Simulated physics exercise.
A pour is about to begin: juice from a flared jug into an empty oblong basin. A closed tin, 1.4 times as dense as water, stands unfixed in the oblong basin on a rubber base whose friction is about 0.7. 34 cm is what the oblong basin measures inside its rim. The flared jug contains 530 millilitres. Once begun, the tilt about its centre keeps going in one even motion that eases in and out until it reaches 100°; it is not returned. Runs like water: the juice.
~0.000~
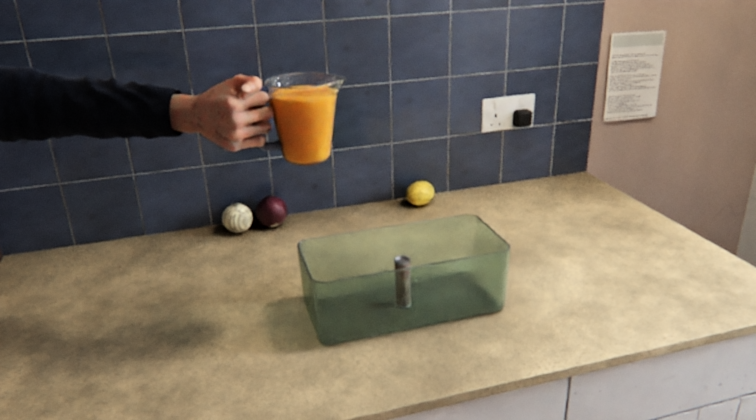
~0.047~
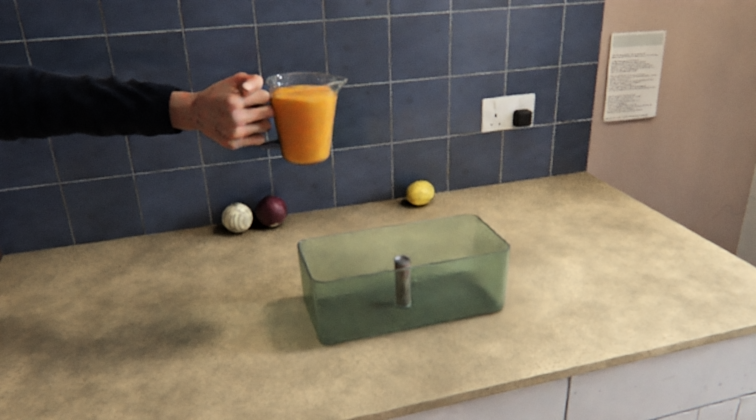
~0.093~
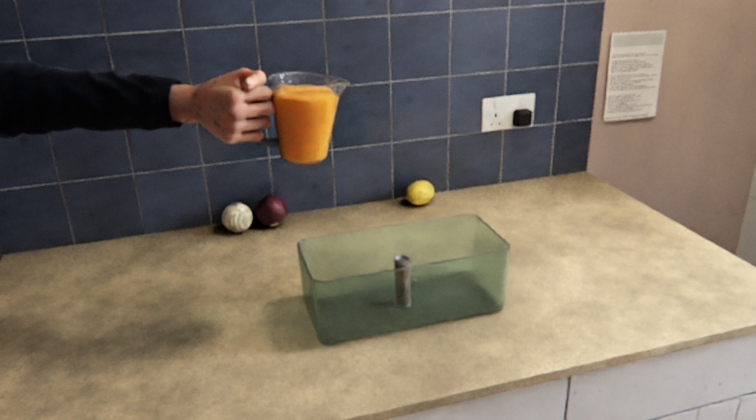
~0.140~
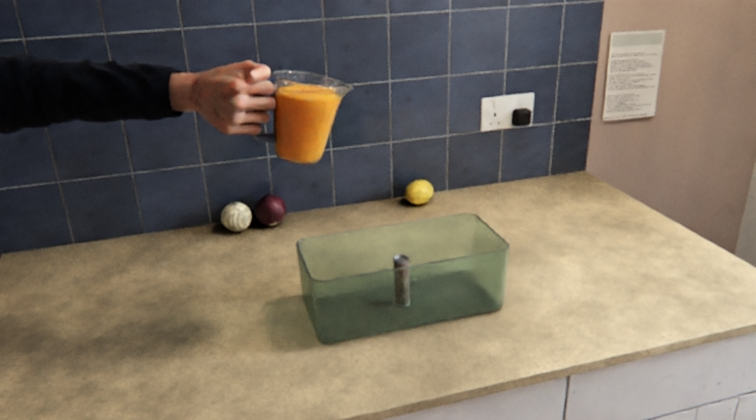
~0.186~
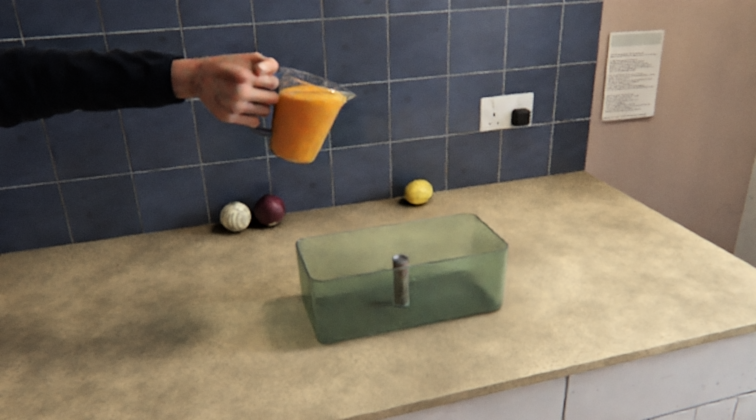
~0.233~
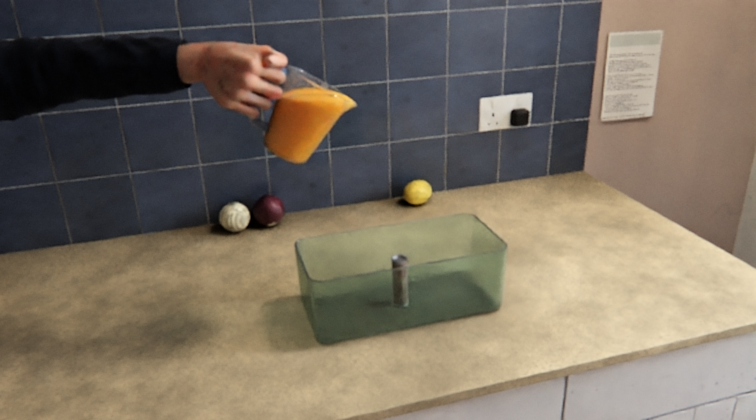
A hand held a clear jug of orange juice above a green, see-through basin on the counter, then gradually tilted it to the right until the juice reached the spout.
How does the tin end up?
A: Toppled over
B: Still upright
B, still upright.
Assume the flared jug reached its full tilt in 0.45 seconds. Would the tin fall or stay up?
Holds steady.
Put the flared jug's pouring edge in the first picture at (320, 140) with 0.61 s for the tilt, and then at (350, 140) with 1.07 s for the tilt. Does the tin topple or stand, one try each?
Try 1: Still standing; try 2: Tipped over.
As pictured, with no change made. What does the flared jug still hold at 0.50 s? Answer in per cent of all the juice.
Around 54 percent.
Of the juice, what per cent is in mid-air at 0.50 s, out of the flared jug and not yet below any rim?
40 %.
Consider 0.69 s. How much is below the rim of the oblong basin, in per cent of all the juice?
Roughly 58 per cent.
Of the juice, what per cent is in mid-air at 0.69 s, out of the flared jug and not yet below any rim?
I'd say some 28 per cent is in the air.
After 0.50 s the tilt is 92° and 53 per cent is still to pour; the tin stands where it began.
After 0.69 s the tilt is 100° and 13 per cent is still to pour; the tin stands where it began.
After 0.89 s the tilt is 100° and 1 per cent is still to pour; the tin stands where it began.
After 1.11 s the tilt is 100° and 0 per cent is still to pour; the tin stands where it began.
In the end the tin stands where it began.
